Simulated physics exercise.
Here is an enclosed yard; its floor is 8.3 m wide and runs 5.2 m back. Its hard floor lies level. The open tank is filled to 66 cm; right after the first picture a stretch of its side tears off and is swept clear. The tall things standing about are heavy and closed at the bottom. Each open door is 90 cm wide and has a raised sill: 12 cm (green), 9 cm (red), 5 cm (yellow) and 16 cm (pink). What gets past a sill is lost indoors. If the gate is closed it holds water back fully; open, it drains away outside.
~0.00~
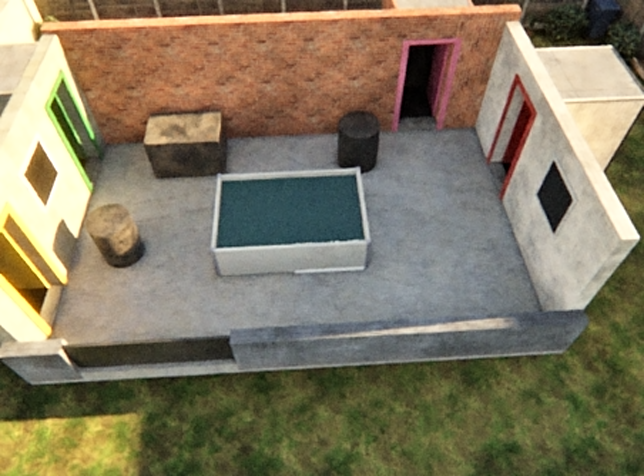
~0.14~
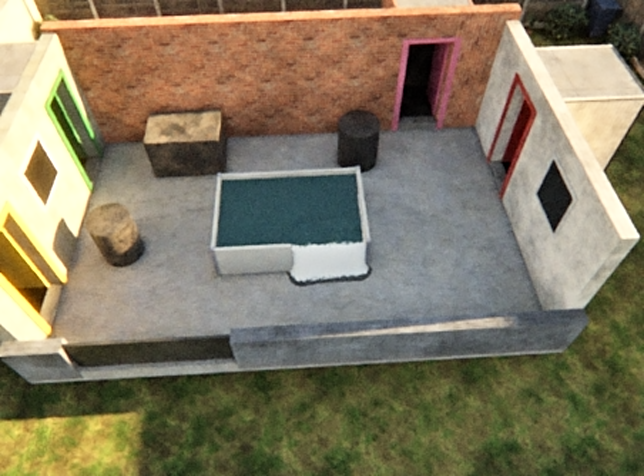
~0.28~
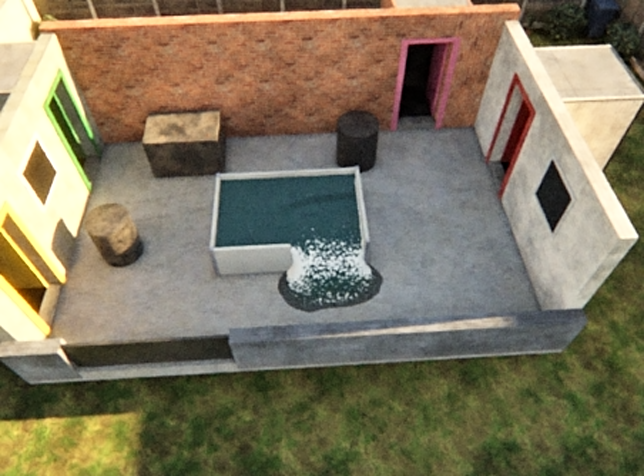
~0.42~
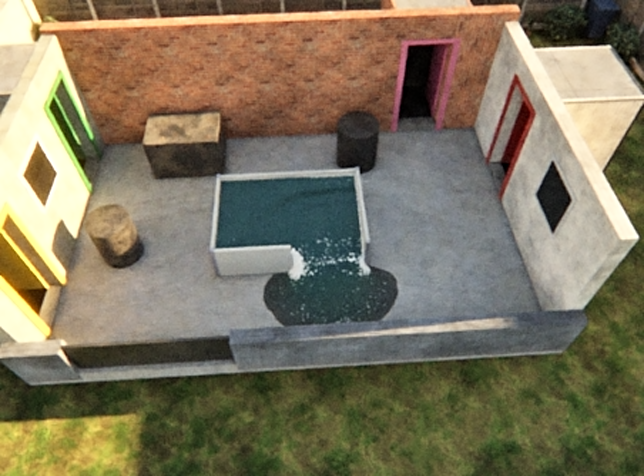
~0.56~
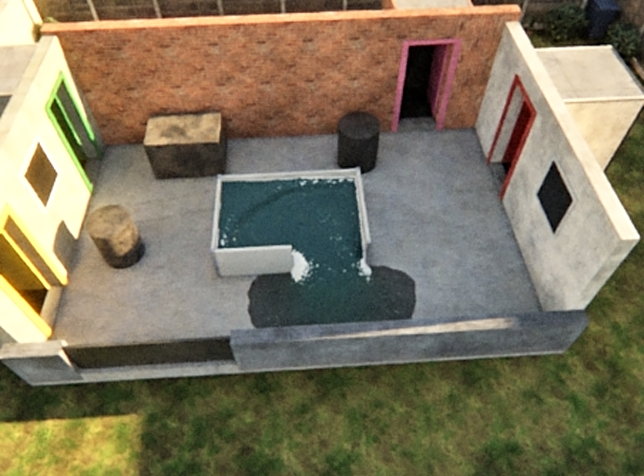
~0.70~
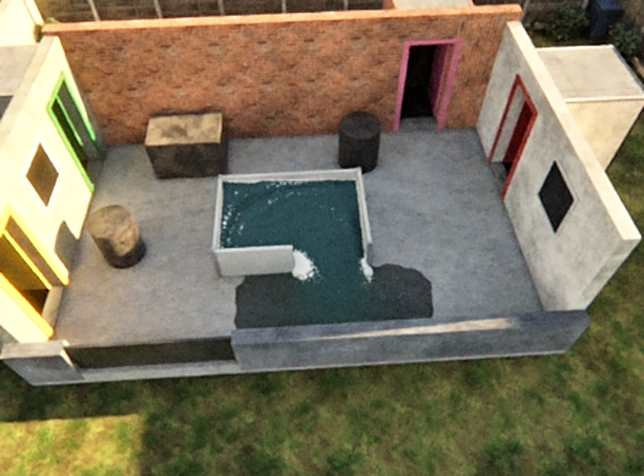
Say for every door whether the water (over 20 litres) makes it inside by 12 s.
Door by door: At the green door it stays under the limit; at the red door it does not reach the limit; at the yellow door it passes the limit; at the pink door it does not reach the limit.
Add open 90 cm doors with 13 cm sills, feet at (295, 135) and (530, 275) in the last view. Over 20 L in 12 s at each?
In that order: Not over, past it.
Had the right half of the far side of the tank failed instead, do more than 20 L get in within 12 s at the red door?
Against that limit: Red past it.
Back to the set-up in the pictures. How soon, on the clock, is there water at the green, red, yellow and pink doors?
Green 4.0 s, red 2.8 s, yellow 2.4 s, pink 3.8 s.
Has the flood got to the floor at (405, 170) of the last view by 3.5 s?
It is dry.
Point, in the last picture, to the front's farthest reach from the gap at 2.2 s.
Around (56, 362).
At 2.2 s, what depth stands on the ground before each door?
In cm: Green 0, red 0, yellow 0, pink 0.
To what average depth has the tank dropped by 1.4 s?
About 44 cm.
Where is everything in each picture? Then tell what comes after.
The open tank at (290, 210) is whole and still, 66 cm deep, in the first picture.
Water pours out at (329, 258) and has run 0.7 m, to (293, 278); typically 9 cm deep outside, 66 cm at the open tank's back, in the second picture.
The front is at (297, 304), 1.0 m from the gap at (328, 260); 1.1 m2 of floor is under water; 66 cm left at the back of the open tank, in the third picture.
The front is at a hidden place, 1.4 m from the gap at (328, 261); 2.2 m2 of floor is under water; 66 cm left at the back of the open tank, in the fourth picture.
The front is at a hidden place, 1.8 m from the gap at (329, 262); 3.4 m2 of floor is under water; 59 cm left at the back of the open tank, in the fifth picture.
Water pours out at (330, 261) and has run 2.1 m, to a hidden place; typically 8 cm deep outside, 55 cm at the open tank's back, in the sixth picture.
After 1.4 s water covers 15 % of the floor and is deepest (47 cm) near (344, 344); green door not reached, red door not reached, yellow door not reached, pink door not reached.
After 2.2 s water covers 30 % of the floor and is deepest (40 cm) near (549, 332); green door not reached, red door not reached, yellow door not reached, pink door not reached.
After 3.5 s water covers 55 % of the floor and is deepest (28 cm) near (528, 333); green door not reached, red door 6 cm at the sill, 0 L in, yellow door 17 cm at the sill, 38 L in, pink door not reached.
After 7.0 s water covers 95 % of the floor and is deepest (16 cm) near (374, 147); green door 2 cm at the sill, 0 L in, red door 6 cm at the sill, 0 L in, yellow door 10 cm at the sill, 163 L in, pink door 13 cm at the sill, 0 L in.
After 12.0 s water covers 100 % of the floor and is deepest (11 cm) near (83, 232); green door 8 cm at the sill, 0 L in, red door 8 cm at the sill, 2 L in, yellow door 6 cm at the sill, 200 L in, pink door 9 cm at the sill, 0 L in.
